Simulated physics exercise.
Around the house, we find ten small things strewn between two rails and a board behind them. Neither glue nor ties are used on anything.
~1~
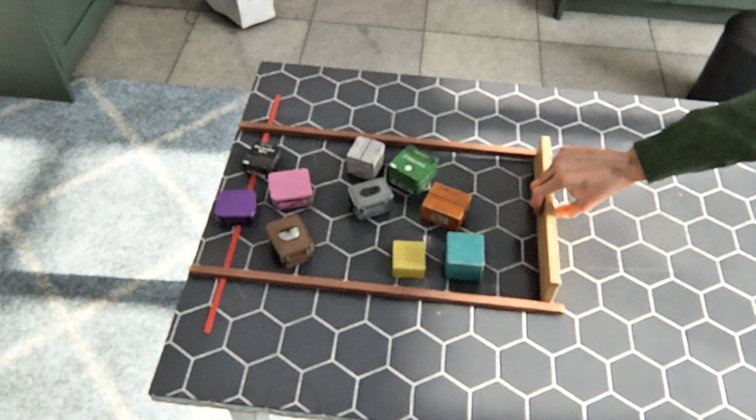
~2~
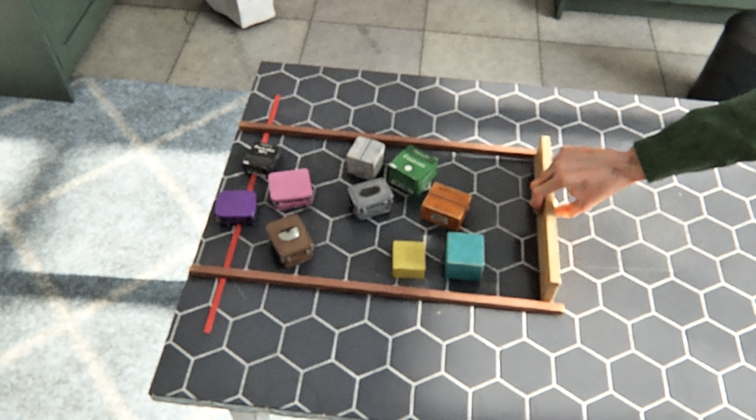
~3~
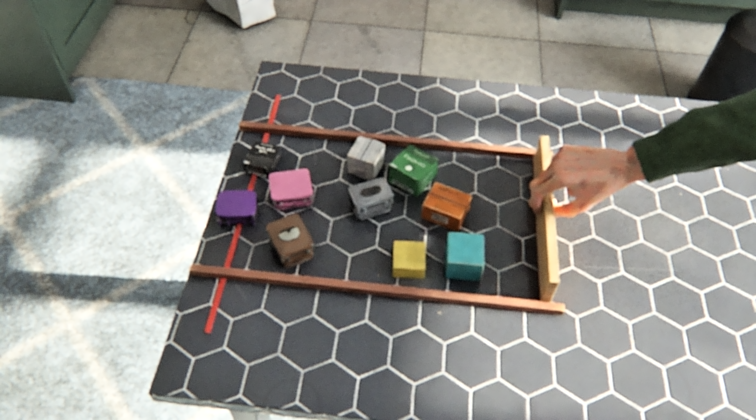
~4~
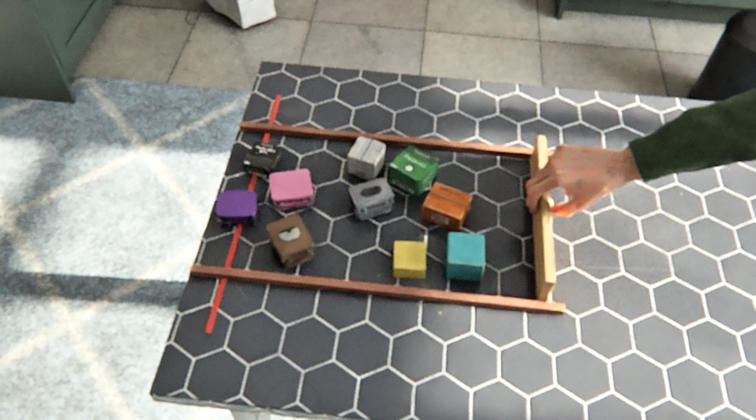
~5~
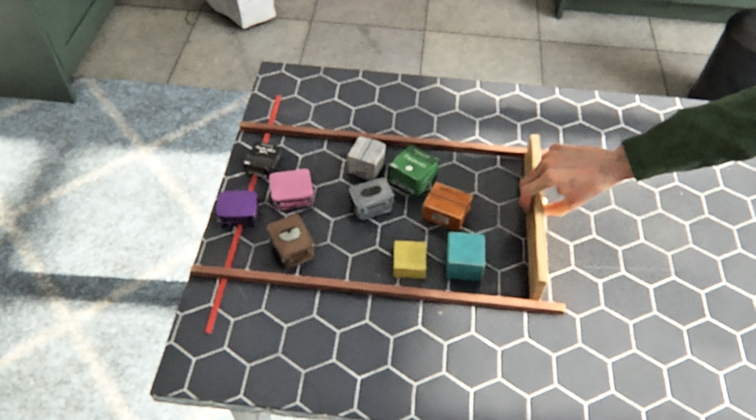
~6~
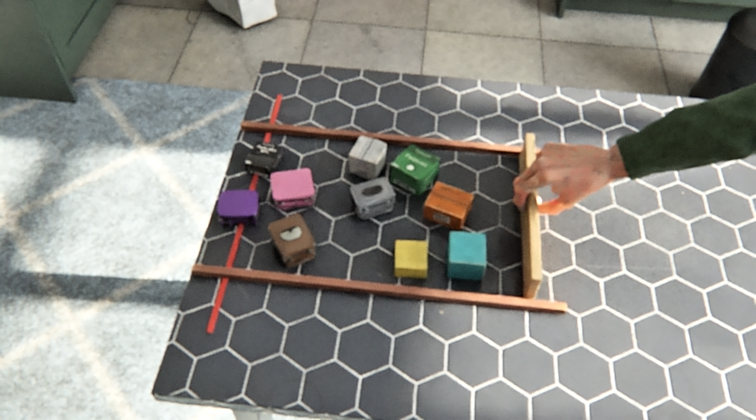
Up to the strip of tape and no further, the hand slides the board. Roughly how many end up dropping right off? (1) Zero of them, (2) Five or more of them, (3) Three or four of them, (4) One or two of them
2, five or more of them.
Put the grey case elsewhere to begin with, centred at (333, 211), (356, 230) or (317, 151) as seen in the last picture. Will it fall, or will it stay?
Going through the places in order, it ends up falling, it ends up falling, and it ends up falling.
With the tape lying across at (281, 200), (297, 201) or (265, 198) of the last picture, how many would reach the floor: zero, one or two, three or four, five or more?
Lab note - count per position: 3 or 4; one to two; five or over.
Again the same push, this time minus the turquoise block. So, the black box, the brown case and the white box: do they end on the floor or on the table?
So: The black box goes down, the brown case goes down, the white box goes down.
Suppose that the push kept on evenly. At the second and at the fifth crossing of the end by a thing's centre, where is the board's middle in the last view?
(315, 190) and (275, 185).
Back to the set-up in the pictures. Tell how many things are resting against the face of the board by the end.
I count 3 of them.
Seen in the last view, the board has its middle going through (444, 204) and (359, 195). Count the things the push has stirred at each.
At the first spot the count is 3, and at the second it is 9.
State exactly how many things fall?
The exact number is 7.
A little later, none off yet; purple case at rest near (239, 208); black box at rest near (264, 159); pink case at rest near (293, 189).
Next, none off yet; purple case moving near (233, 208); black box at rest near (265, 158); pink case shifted a little near (273, 185).
Later still, one off so far; purple case dropping near (203, 285); black box shifted about its own width near (231, 154); pink case tilted well over near (206, 188).
When it is over, the number that fall off is five or more; down, yellow block, grey case, white box, brown case, pink case, black box and purple case.
